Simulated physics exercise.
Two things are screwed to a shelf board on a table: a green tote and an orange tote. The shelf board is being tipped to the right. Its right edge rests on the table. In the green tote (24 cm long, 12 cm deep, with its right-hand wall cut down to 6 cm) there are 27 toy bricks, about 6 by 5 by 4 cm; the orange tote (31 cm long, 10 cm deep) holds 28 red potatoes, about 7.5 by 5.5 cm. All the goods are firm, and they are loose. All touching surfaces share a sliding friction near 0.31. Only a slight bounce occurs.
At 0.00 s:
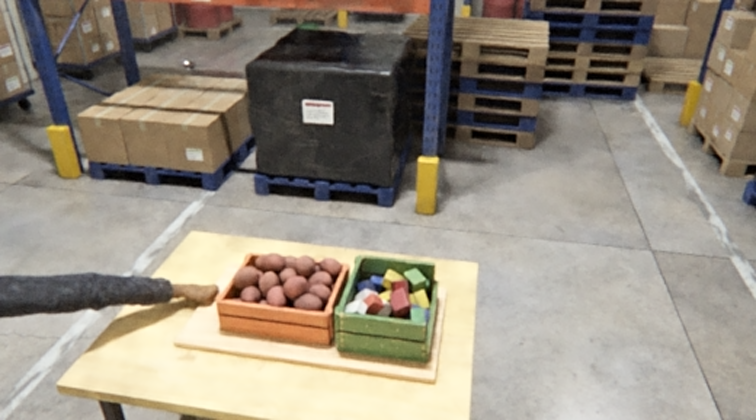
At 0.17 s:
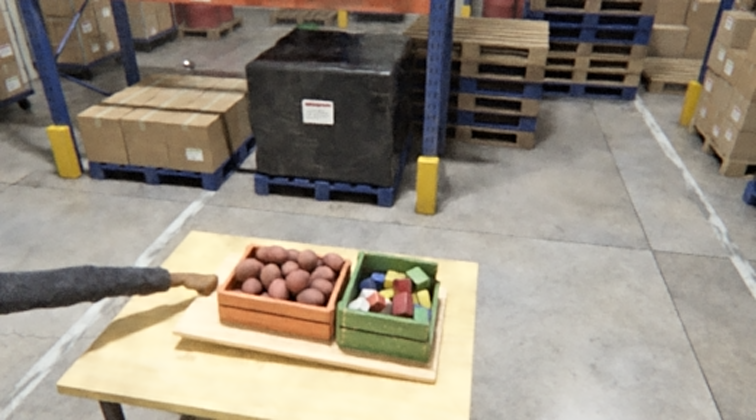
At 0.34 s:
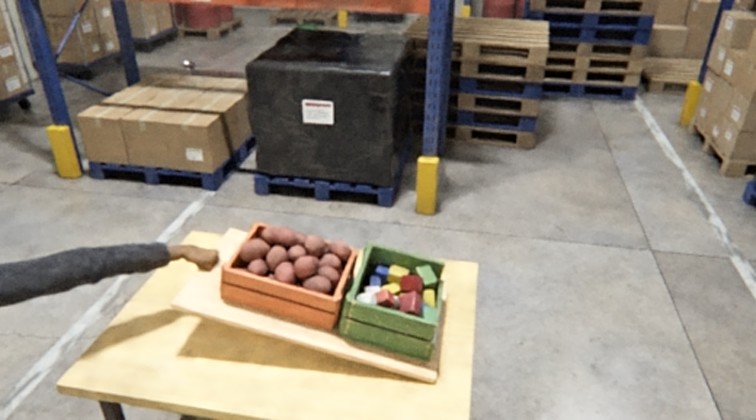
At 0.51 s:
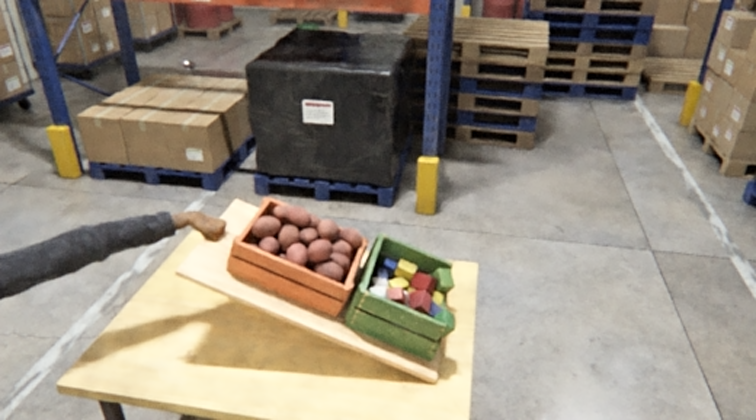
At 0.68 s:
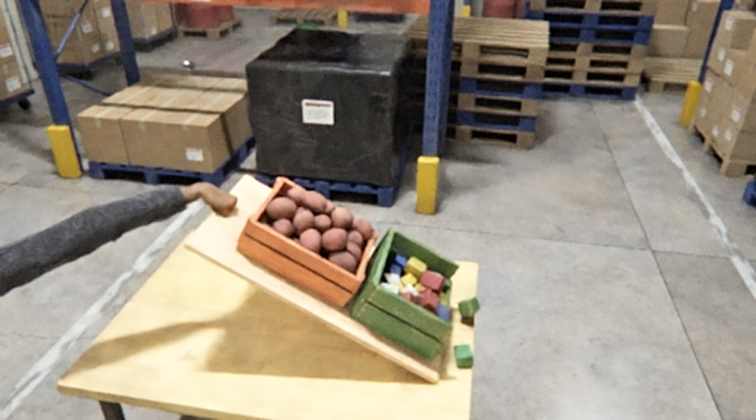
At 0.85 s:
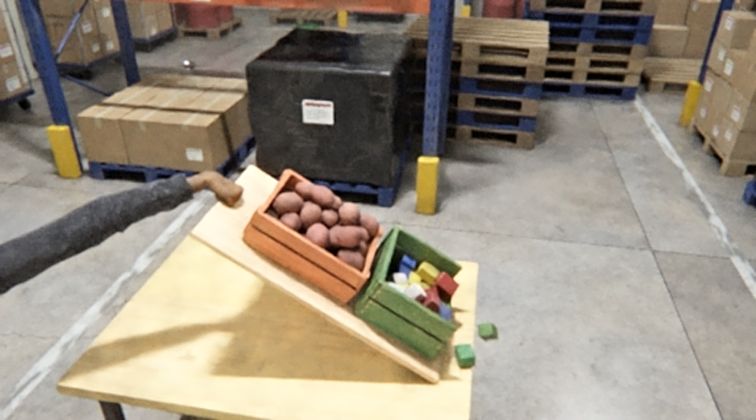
In a warehouse with stacked pallets, cardboard boxes and a black-wrapped load, a still camera looks down at a pale wooden table. On it, a board carries an orange crate of reddish-brown potatoes at left and a green crate of coloured blocks at right. A dark-sleeved arm steadily raises the board's left end, the crates tilt rightward, and two green blocks drop out of the green crate.
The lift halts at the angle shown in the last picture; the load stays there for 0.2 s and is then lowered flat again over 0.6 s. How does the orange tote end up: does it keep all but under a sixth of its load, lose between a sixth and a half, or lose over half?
My money is on a spill below a sixth of the load.
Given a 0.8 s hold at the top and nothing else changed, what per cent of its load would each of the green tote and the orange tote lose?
Green tote: 0%, orange tote: 0%.
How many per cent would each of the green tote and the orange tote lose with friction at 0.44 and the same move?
Green tote 10, orange tote 0 per cent.
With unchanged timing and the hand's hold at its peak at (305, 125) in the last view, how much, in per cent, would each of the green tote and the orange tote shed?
In that setup the green tote sheds 30 per cent of its load, while the orange tote sheds 40 per cent.
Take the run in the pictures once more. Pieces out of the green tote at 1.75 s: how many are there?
Green tote - close to 2.
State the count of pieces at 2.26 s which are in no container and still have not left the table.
My count comes to close to 1.
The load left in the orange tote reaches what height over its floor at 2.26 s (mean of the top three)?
Roughly 15 cm.
After 1.07 s, tilt 31°; 2 of 27 out of the green tote and 0 of 28 out of the orange tote.
After 1.36 s, tilt 15°; 2 of 27 out of the green tote and 0 of 28 out of the orange tote.
After 1.75 s, tilt 0°; 2 of 27 out of the green tote and 0 of 28 out of the orange tote.
When it is over (at 2.26 s), 2 of 27 out of the green tote and 0 of 28 out of the orange tote. Asked share, 0 of 28, 0 per cent.
